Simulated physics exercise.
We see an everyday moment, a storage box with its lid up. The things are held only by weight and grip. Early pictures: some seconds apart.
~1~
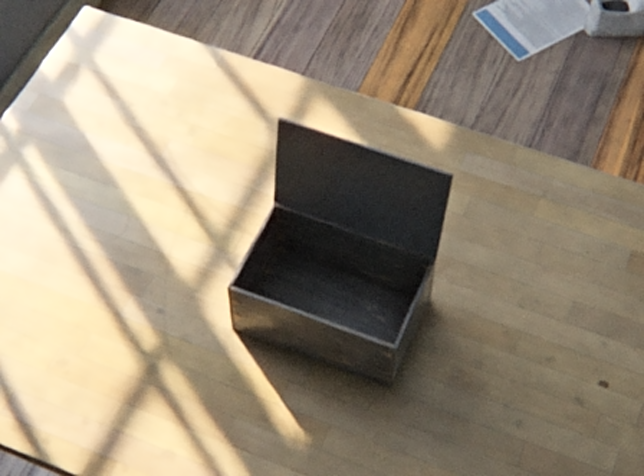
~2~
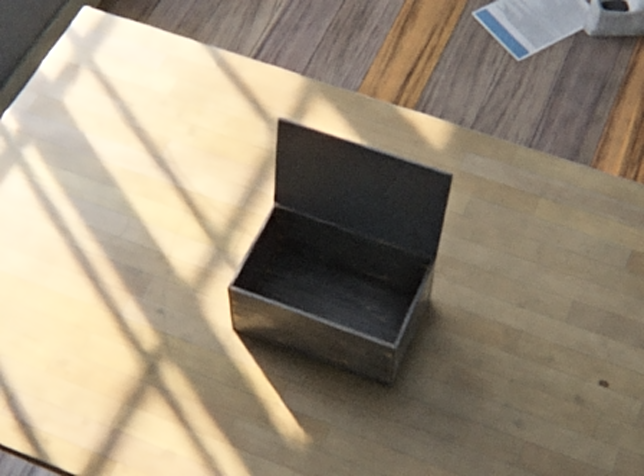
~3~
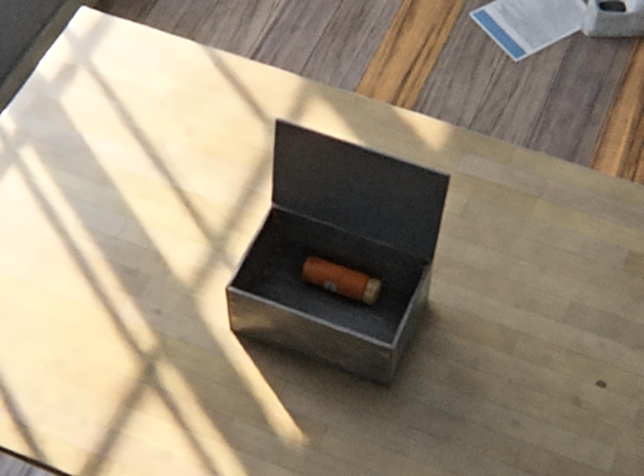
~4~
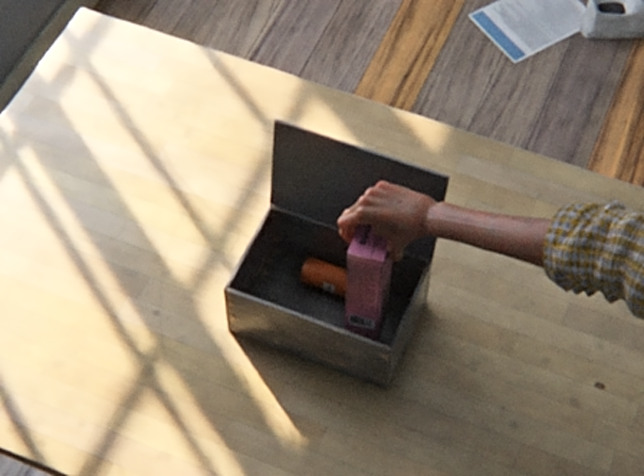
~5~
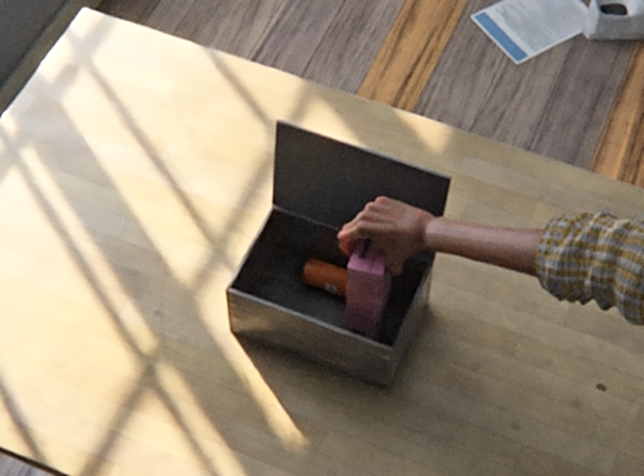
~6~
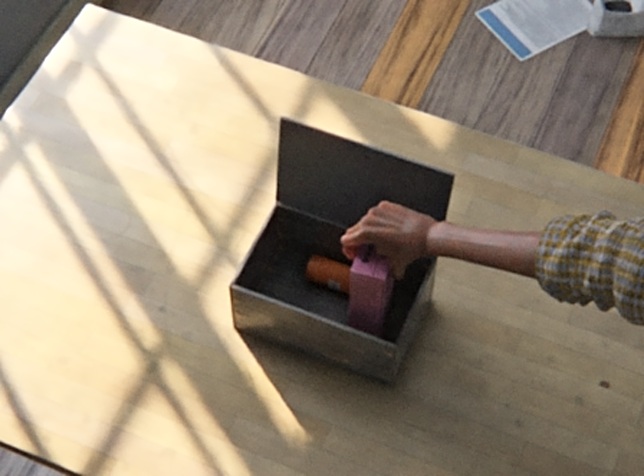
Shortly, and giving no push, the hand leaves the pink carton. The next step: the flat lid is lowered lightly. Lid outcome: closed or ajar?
I reckon the lid never comes to rest closed.
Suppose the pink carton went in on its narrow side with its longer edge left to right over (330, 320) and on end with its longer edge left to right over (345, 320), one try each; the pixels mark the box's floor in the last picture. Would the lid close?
Case one: Lid goes down; case two: Lid stays raised.
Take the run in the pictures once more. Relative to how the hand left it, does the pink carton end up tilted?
Looking at the last picture, the pink carton sits at an angle.
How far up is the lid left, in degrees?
I'd say roughly 45 degrees above the rim.
Then, 1.10 s on from there, lid starting down.
Then, 1.40 s on from there, lid 73° above the rim.
Then, 1.70 s on from there, lid 54° above the rim; pink carton turned 6° from how it was put near (370, 303).
In the end, lid 47° above the rim; left askew, pink carton; orange shaker unmoved. At the end, from the last picture's camera, pink carton near (368, 309).
